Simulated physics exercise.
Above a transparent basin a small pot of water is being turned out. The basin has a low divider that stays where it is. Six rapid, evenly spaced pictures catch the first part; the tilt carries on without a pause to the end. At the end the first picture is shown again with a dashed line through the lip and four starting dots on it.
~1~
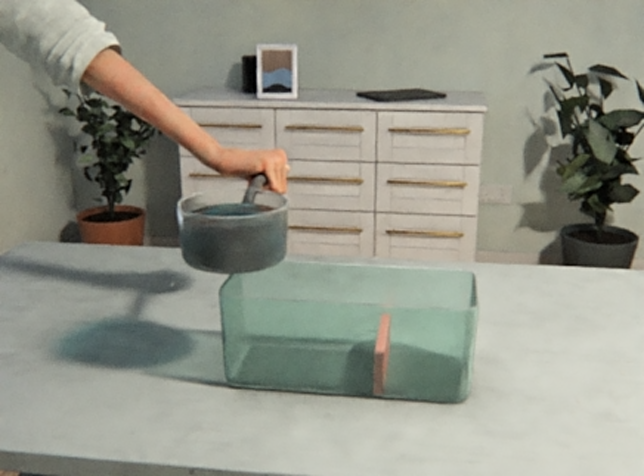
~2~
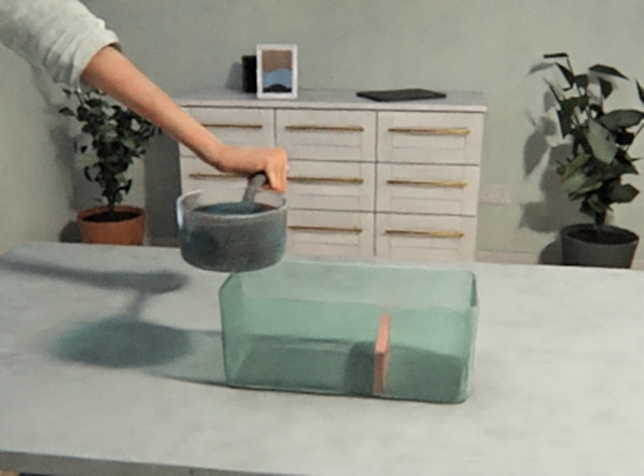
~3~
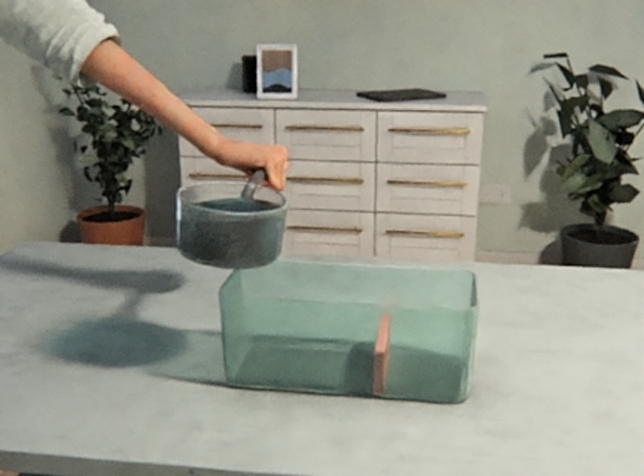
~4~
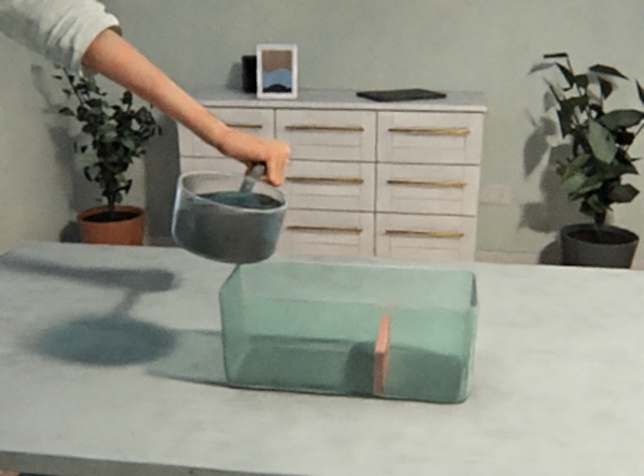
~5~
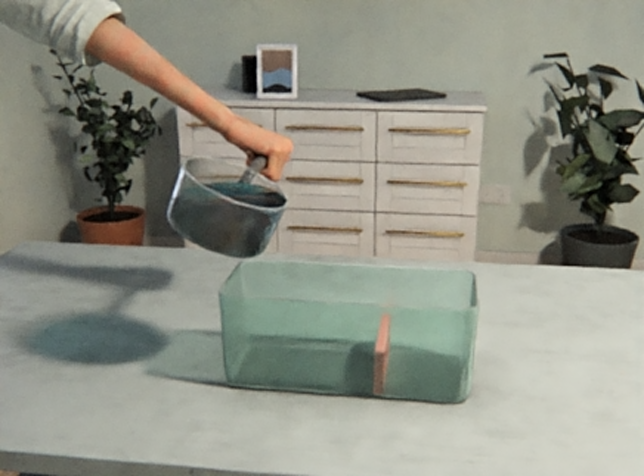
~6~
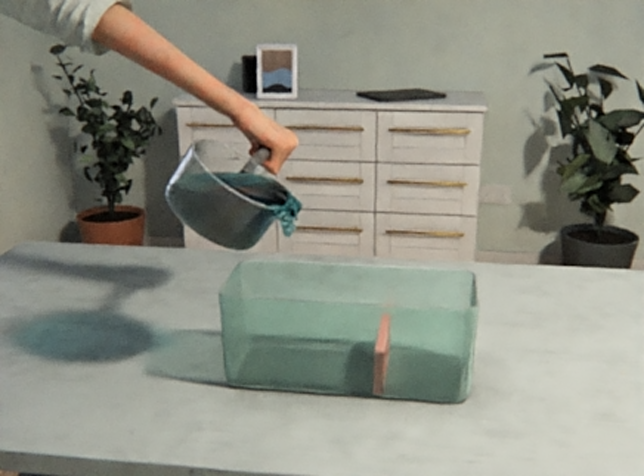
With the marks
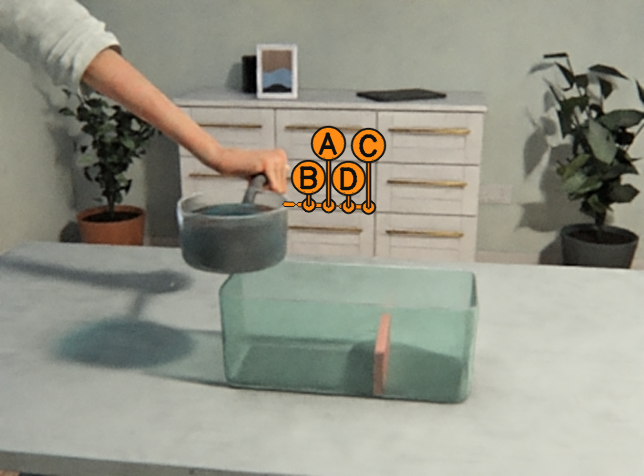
A hand holding a small pot of water above a transparent basin, gradually tilting it rightward until water slips over the lip.
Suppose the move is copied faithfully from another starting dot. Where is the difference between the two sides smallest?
B is best.
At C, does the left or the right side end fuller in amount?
More ends on the right.
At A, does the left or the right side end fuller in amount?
The right one.
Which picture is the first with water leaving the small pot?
Picture 6.
In orange, A at (328, 205); B at (308, 205); C at (368, 207); D at (348, 206).
For spot A, about 8 % ends left of the wall and 92 % right of it.
For spot B, about 40 % ends left of the wall and 59 % right of it.
For spot C, about 18 % ends left of the wall and 82 % right of it.
For spot D, about 6 % ends left of the wall and 93 % right of it.
